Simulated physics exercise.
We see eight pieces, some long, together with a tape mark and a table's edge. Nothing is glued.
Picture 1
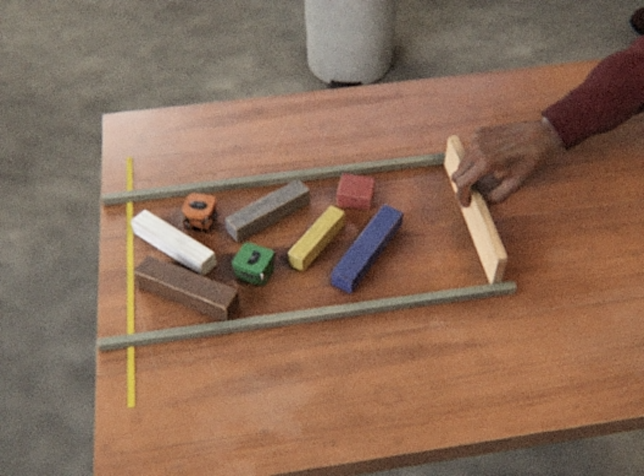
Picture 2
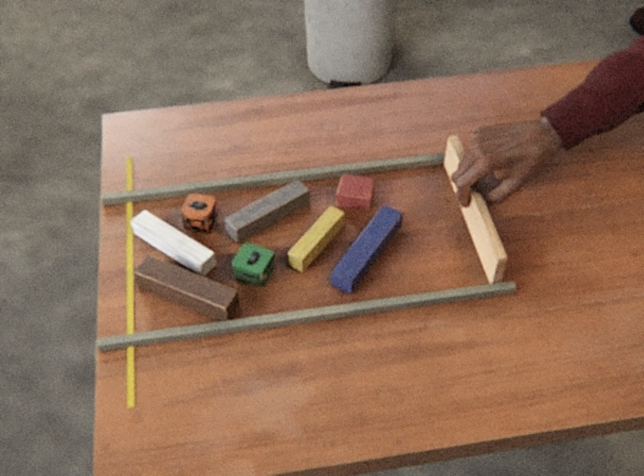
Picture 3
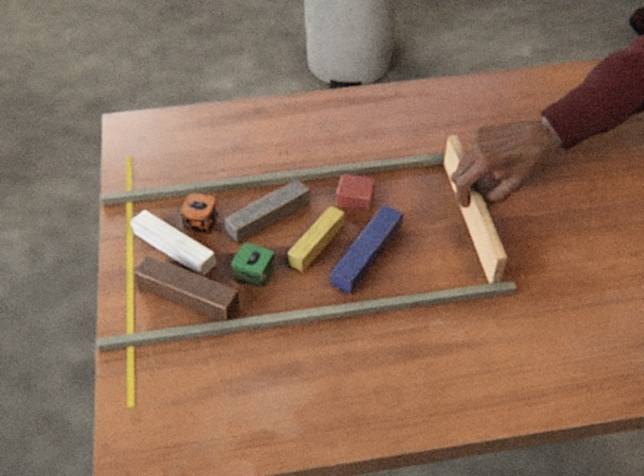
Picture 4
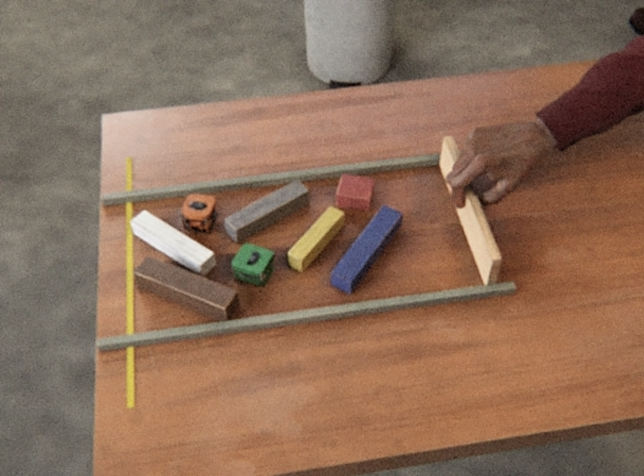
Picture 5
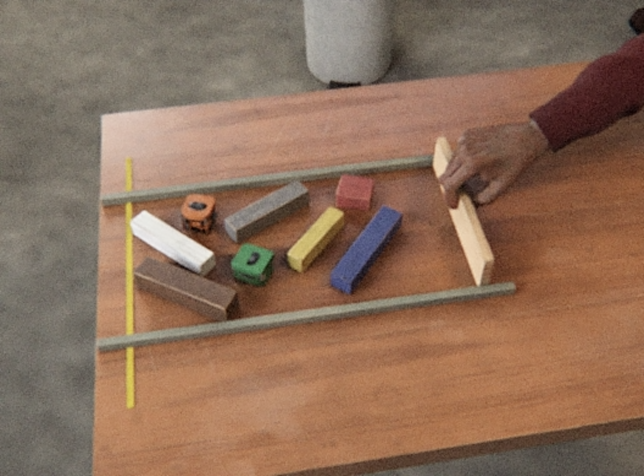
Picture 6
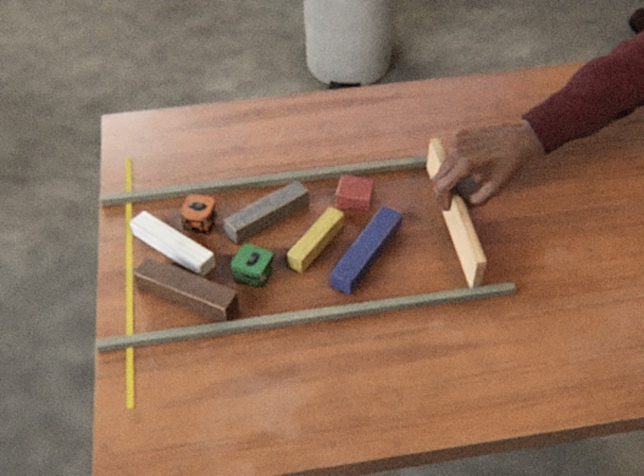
A hand sliding a wooden board slightly left between two rails on a table, while the coloured blocks lie still.
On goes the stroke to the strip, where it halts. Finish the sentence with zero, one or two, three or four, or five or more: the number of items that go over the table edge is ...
The number of items that go over the table edge is five or more.
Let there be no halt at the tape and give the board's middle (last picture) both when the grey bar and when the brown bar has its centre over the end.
At (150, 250) for the grey bar; at (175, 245) for the brown bar.
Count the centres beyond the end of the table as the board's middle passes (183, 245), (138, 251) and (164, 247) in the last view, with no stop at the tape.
The numbers past the end are 1, 5 and 3.
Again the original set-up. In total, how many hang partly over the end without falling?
The count would be 1.
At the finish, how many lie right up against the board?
Counting them up gives 2.
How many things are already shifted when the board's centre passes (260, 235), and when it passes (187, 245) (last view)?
At the first spot 8, then 8.
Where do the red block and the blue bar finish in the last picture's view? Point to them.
For the red block it's (110, 225), and for the blue bar it's (116, 290).
Soon after, none off yet; white stick at rest near (173, 244); brown bar at rest near (186, 289); orange case at rest near (199, 214).
After that, none off yet; white stick displaced a little near (138, 248); brown bar displaced a little near (159, 300); orange case displaced about its own width near (156, 216).
In the end, the number that fall off is five or more; gone, yellow bar, grey bar, green case, orange case, brown bar and white stick.
